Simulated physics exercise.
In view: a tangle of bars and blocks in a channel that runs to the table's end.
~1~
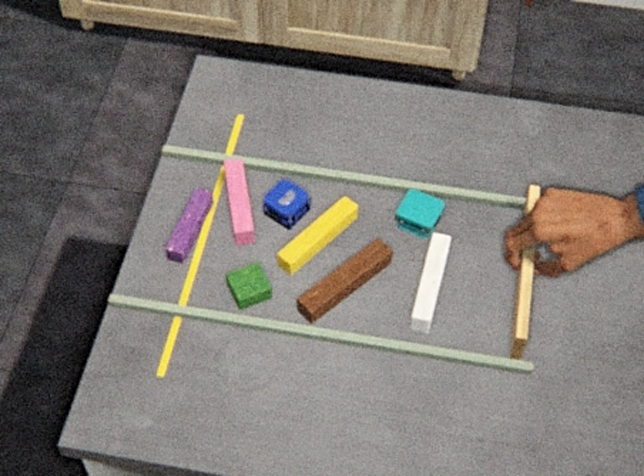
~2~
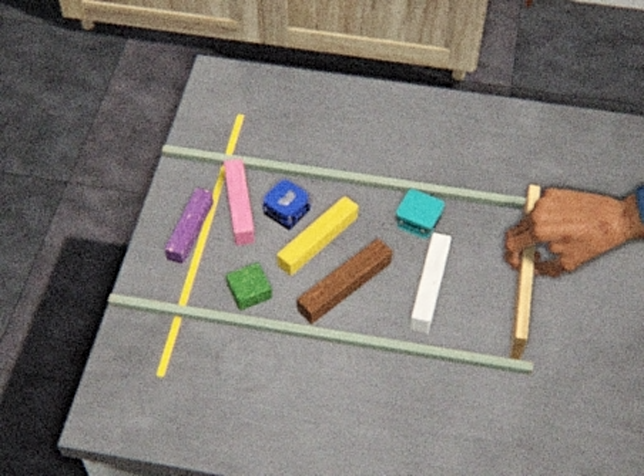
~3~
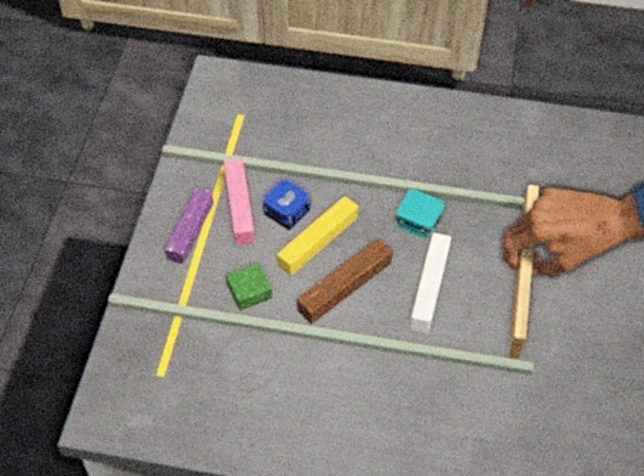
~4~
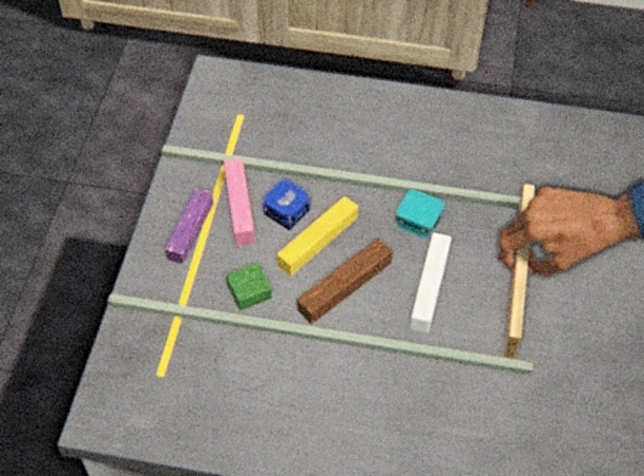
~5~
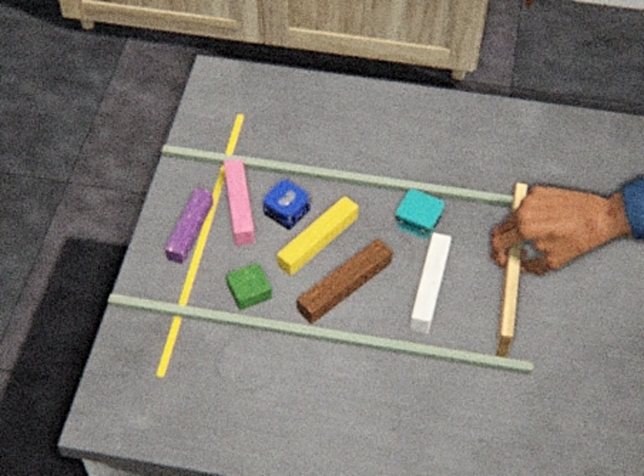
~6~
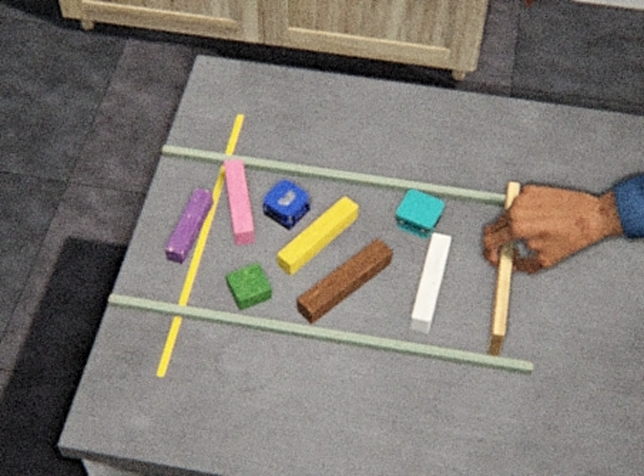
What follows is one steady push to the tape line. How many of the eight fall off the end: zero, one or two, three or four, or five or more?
Outcome: The number that fall off is three or four.
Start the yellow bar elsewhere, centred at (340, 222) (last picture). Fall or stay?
From there it is kept.
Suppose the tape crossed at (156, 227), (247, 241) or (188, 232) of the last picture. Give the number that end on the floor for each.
The counts: 6, 0 and 4.
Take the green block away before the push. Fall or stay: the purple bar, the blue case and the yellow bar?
The purple bar tumbles off; the blue case comes down; the yellow bar is kept.
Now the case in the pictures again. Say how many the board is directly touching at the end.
In contact: 2.
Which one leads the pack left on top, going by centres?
The green block.
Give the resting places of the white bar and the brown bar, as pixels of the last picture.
The white bar stops around (189, 245); the brown bar around (168, 249).
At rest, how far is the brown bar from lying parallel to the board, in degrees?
Near 0 degrees.
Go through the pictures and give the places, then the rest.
Purple bar (190, 225); pink bar (239, 201); green block (249, 286); board (525, 271); tape (204, 234), in the first frame.
Pink bar (239, 201); board (525, 271), in the second frame.
Green block (249, 286); blue case (287, 205), in the third frame.
Purple bar (190, 225); yellow bar (318, 236), in the fourth frame.
Pink bar (239, 201); brown bar (345, 281), in the fifth frame.
Purple bar (190, 225); pink bar (239, 201); green block (249, 286); board (504, 267); tape (204, 234), in the sixth frame.
A little later, none off yet; purple bar at rest near (190, 225); pink bar at rest near (239, 201); green block at rest near (249, 286).
When it is over, the number that fall off is three or four; down, blue case, pink bar and purple bar.
